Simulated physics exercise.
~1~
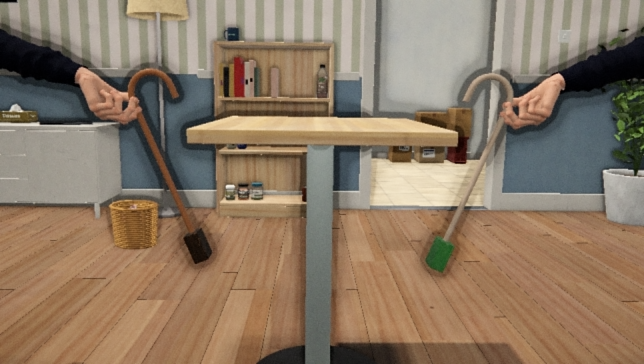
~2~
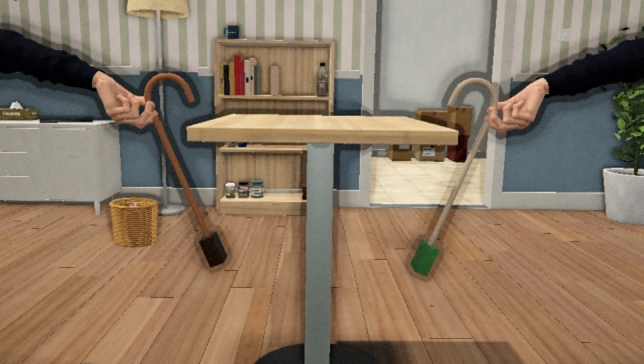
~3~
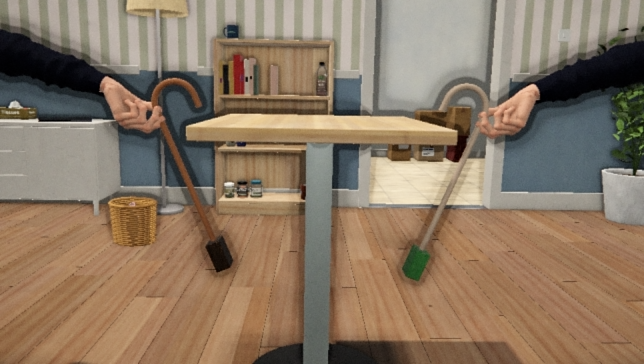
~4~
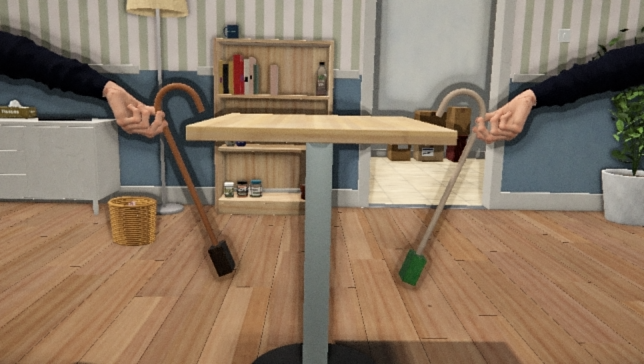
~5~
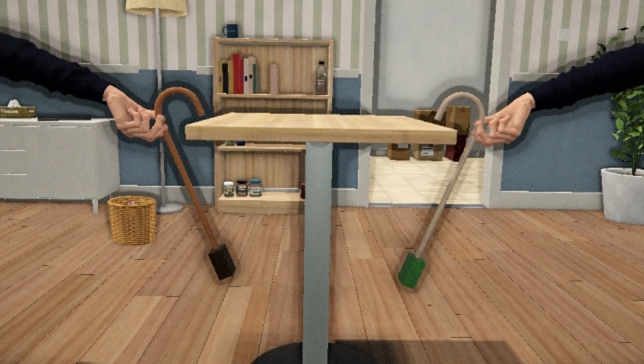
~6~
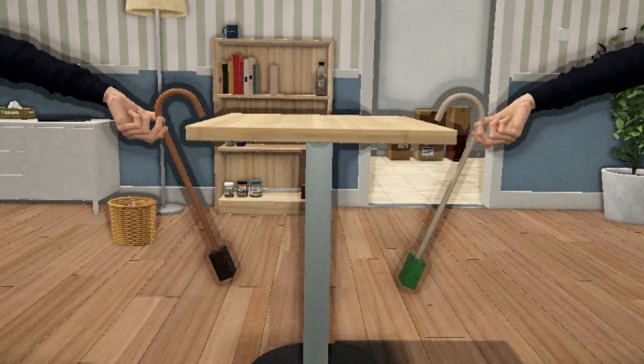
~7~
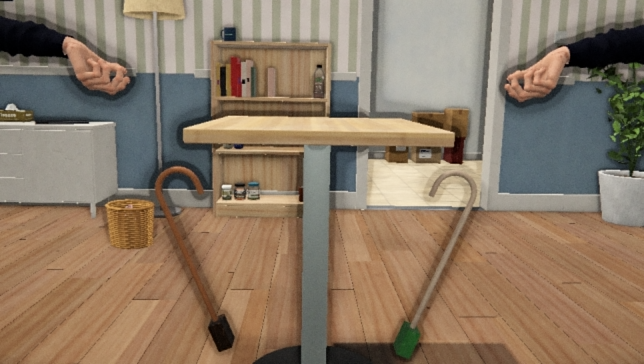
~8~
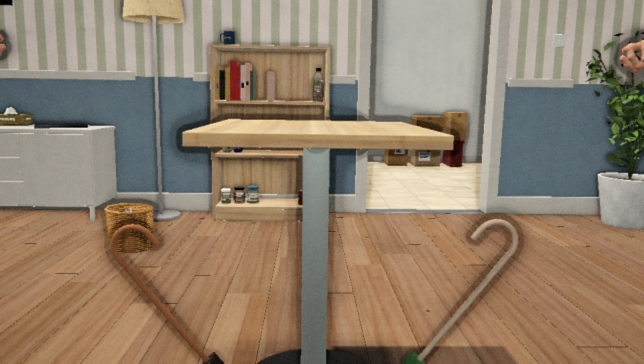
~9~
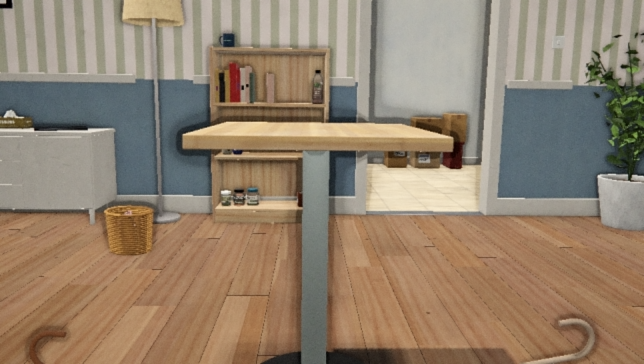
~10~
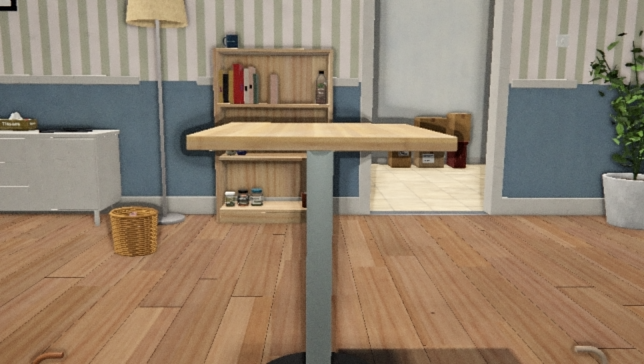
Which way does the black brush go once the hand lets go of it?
The black brush moves down, dropping away from the tabletop toward the floor.
